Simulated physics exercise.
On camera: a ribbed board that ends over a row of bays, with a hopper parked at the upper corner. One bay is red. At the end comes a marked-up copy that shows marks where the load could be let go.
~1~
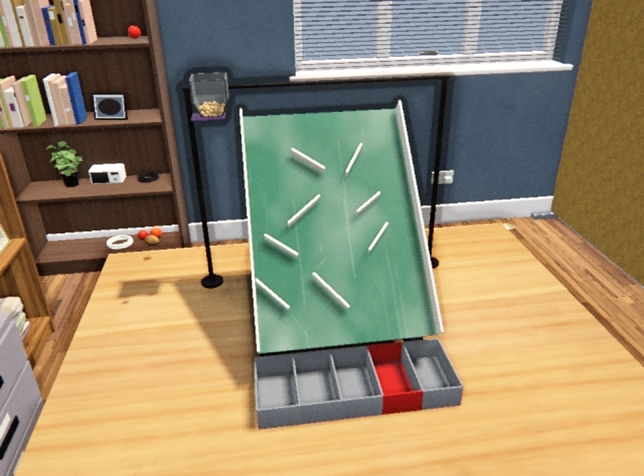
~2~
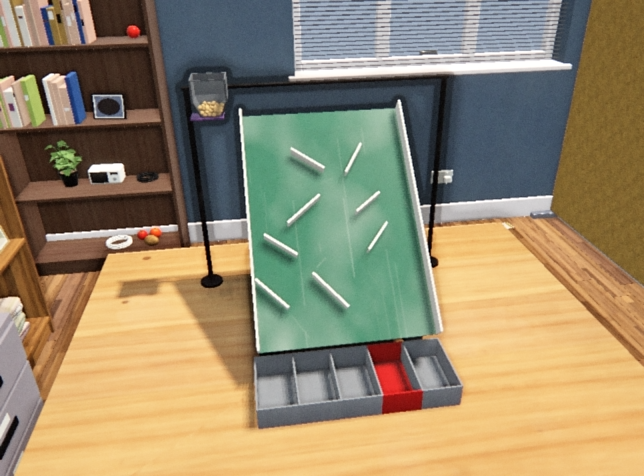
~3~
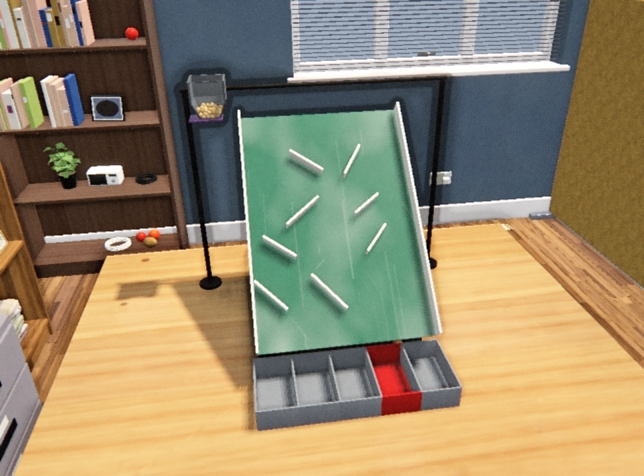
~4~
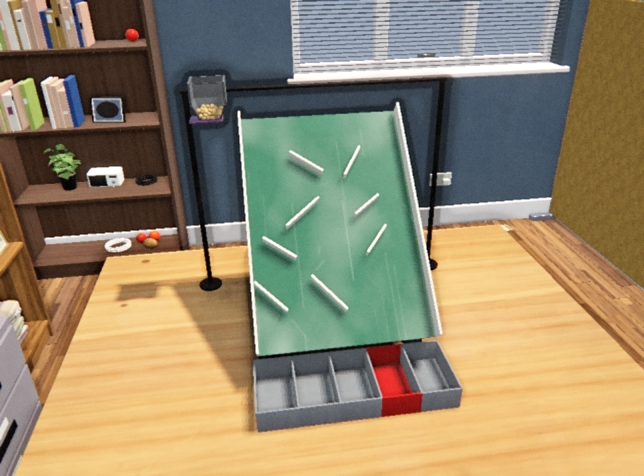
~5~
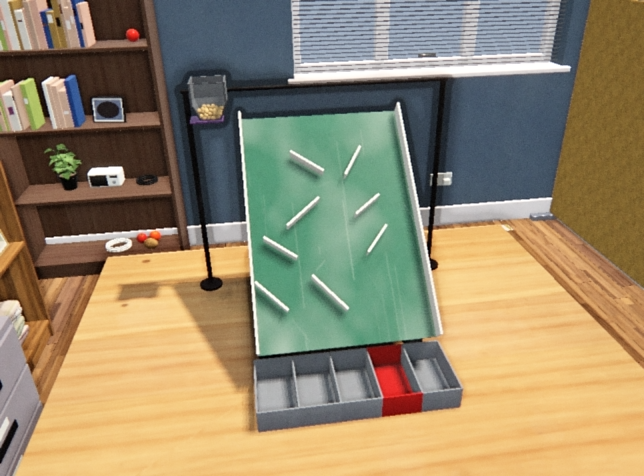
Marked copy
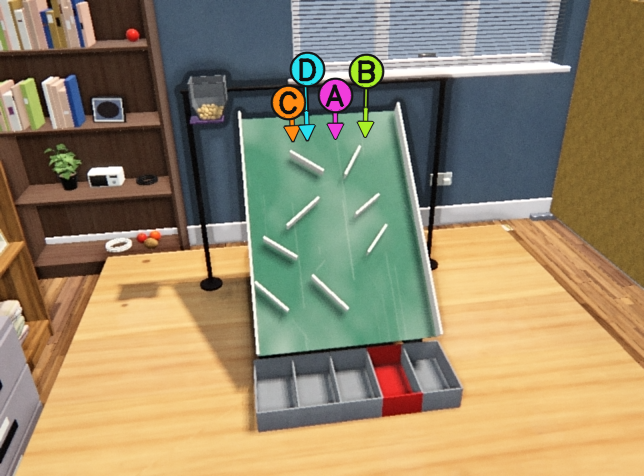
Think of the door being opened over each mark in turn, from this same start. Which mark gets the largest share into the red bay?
It is A.
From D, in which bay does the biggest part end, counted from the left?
It is the fourth one.
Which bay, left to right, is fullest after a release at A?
It is the fourth one.
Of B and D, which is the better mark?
It is D.
On the marked copy, mark A meets the board at (335, 133); mark B meets the board at (365, 131); mark C meets the board at (292, 135); mark D meets the board at (307, 134).
If A is chosen, most in the red bay, about a quarter in other bays, a stray few held on the board.
If B is chosen, about a third in the red bay, about half in other bays, a small part outside the box.
If C is chosen, about a third in the red bay, about half in other bays, a small part outside the box.
If D is chosen, about half in the red bay, about a third in other bays, a small part outside the box.
